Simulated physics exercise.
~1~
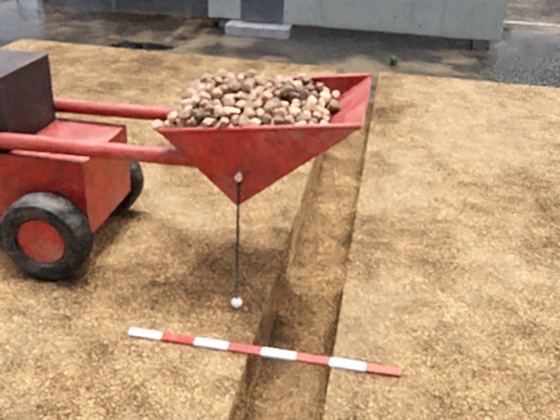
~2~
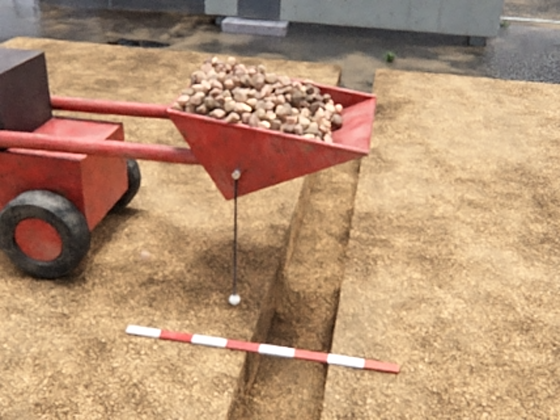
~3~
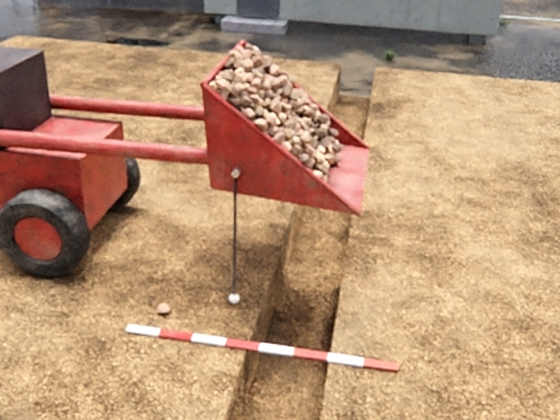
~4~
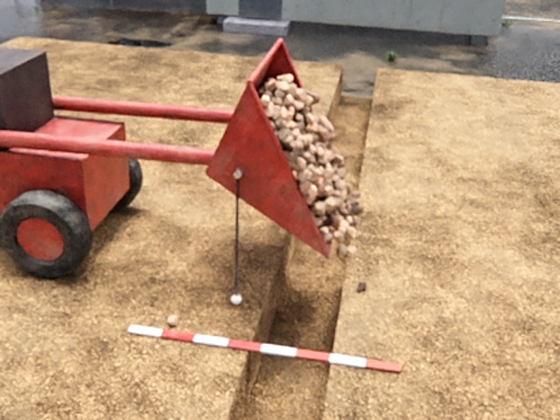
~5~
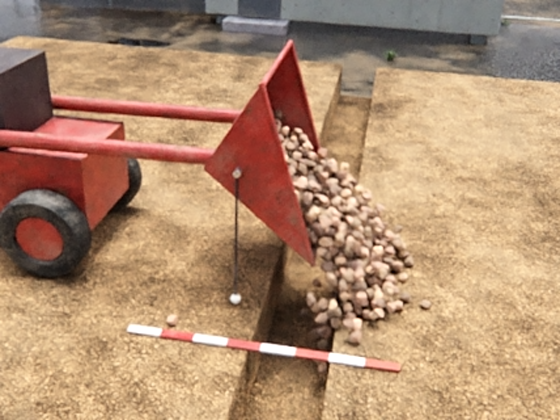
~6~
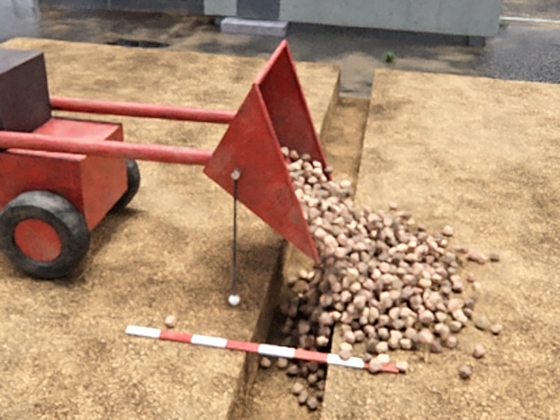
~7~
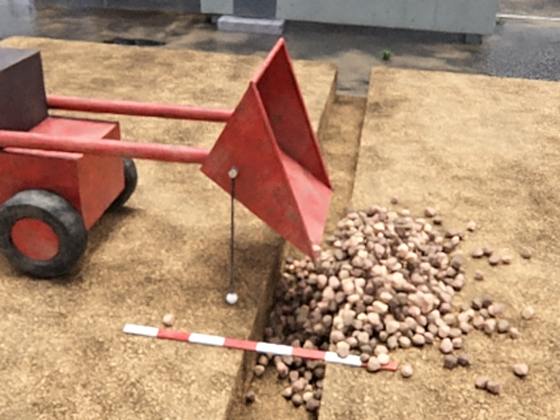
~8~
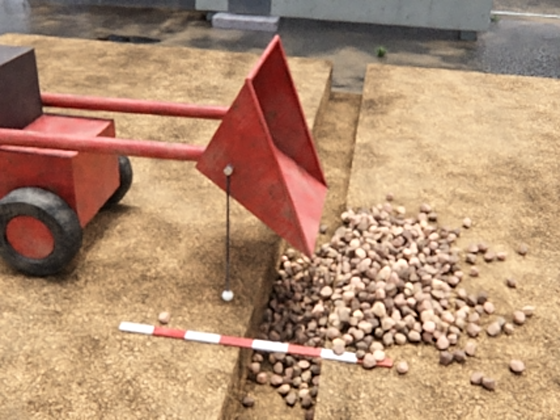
On sandy ground with a straight-sided trench cut across it, a red wheeled loader holds a skip heaped with brownish stones, while a red and white striped staff lies in front. The skip begins to tip forward to the right, its front edge dropping over the trench, and a stray stone lies on the near ground. The load slides to the lip and pours out, some falling into the trench and more spreading over the ground beyond. The skip empties completely and stays steeply tilted. A broad pile remains, partly in the trench but mostly past it on the right.
